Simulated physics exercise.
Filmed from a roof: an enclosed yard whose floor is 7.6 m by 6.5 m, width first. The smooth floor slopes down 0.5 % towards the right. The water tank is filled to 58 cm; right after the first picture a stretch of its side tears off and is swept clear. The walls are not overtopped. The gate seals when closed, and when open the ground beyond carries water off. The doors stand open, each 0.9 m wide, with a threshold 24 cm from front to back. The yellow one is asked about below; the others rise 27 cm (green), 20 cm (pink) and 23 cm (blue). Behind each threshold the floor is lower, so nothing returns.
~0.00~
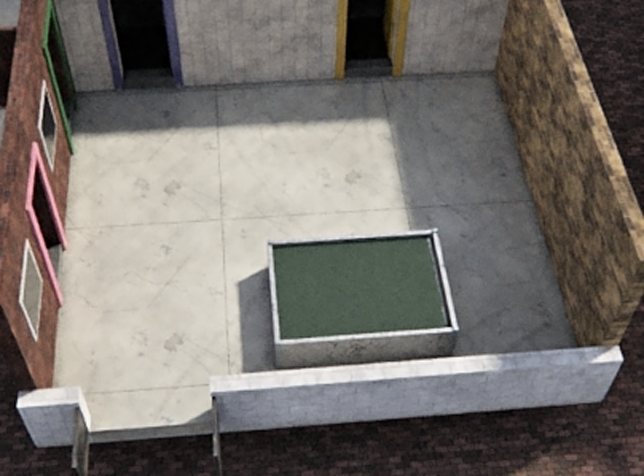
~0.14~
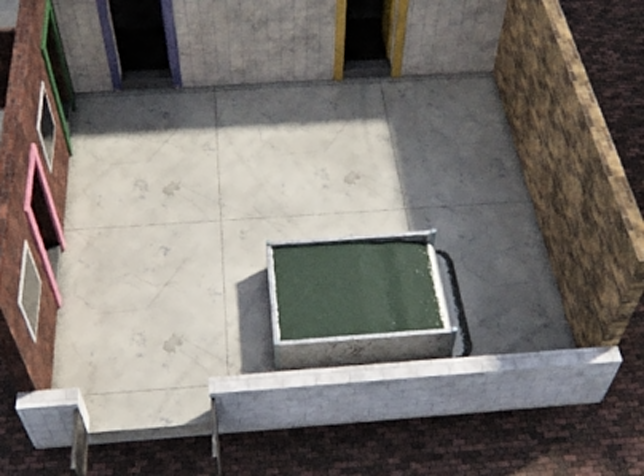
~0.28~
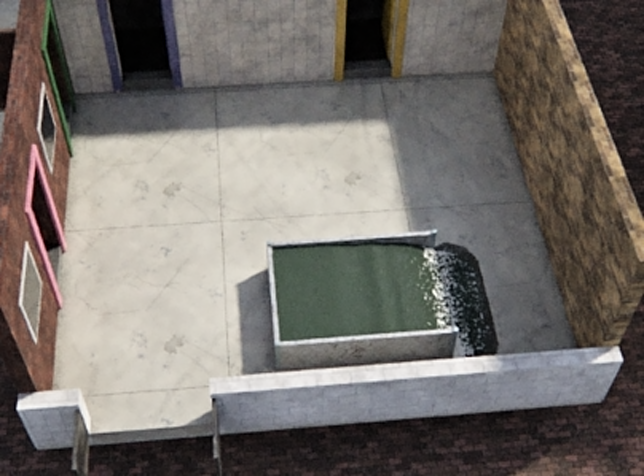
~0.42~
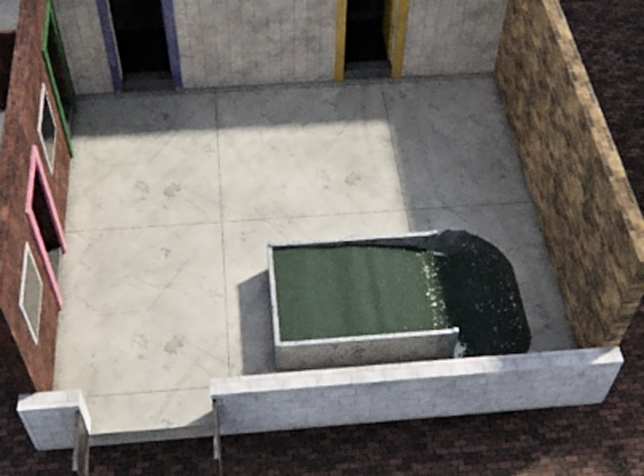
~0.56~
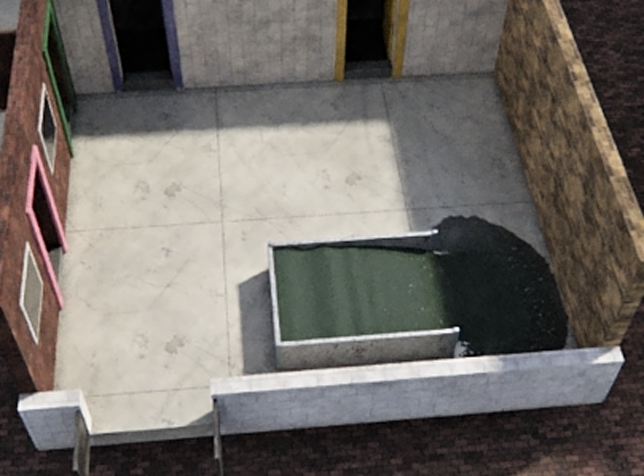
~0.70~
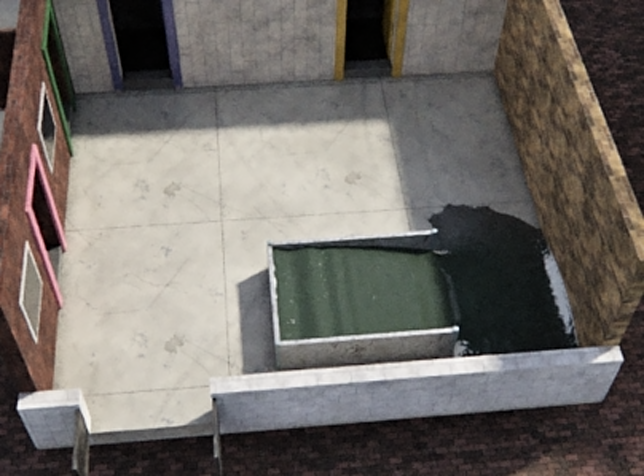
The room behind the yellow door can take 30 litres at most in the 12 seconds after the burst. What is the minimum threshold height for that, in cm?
It would have to be roughly 8 cm high.
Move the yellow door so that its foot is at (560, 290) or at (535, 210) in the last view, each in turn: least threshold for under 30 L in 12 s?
Roughly 33 and 13.5 cm.
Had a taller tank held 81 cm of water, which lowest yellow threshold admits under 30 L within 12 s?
Then roughly 13.0 cm.
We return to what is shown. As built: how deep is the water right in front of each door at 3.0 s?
In cm: Yellow 0, green 0, pink 0, blue 0.
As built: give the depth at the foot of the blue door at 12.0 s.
Some 8.0 cm.
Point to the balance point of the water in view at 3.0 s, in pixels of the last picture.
Around (465, 276).
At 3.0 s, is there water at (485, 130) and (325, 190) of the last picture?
In that order: Under water, dry.
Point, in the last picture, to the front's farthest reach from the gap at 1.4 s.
At about (523, 173).
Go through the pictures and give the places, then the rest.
In the first frame, still water, 58 cm deep, in the water tank at (359, 288); the yellow door at (371, 34) is dry.
In the second frame, the gap is at (438, 296), the front 0.3 m out at (465, 351); the back of the water tank holds 58 cm.
In the third frame, the gap is at (439, 298), the front 0.7 m out at (492, 338); the back of the water tank holds 58 cm.
In the fourth frame, water pours out at (439, 300) and has run 1.2 m, to (525, 340); about 9 cm deep outside, 58 cm at the back.
In the fifth frame, the front is at (561, 323), 1.8 m from the gap at (439, 300); 4.3 m2 of floor is wet, 58 cm left at the back.
In the sixth frame, water pours out at (439, 299) and has run 1.9 m, to (542, 237); about 7 cm deep outside, 56 cm at the back; 3.7 m in a straight line remain to the yellow door at (370, 35).
After 1.4 s water covers 15 % of the floor, deepest (44 cm) near (585, 377); it has not reached the yellow door.
After 3.0 s water covers 30 % of the floor, deepest (34 cm) near (585, 377); it has not reached the yellow door.
After 12.0 s water covers 95 % of the floor, deepest (10 cm) near (585, 377); 5 cm at the yellow door, 0 litres in over its 20 cm threshold.
At the yellow door as built, the water arrived by 3.4 s and peaked near 15 cm at 4.6 s.
With a threshold of 6.5 cm, 52 litres would have come in within the 12 s; with 9 cm, 23 litres. So under 30 litres takes about 8 cm.
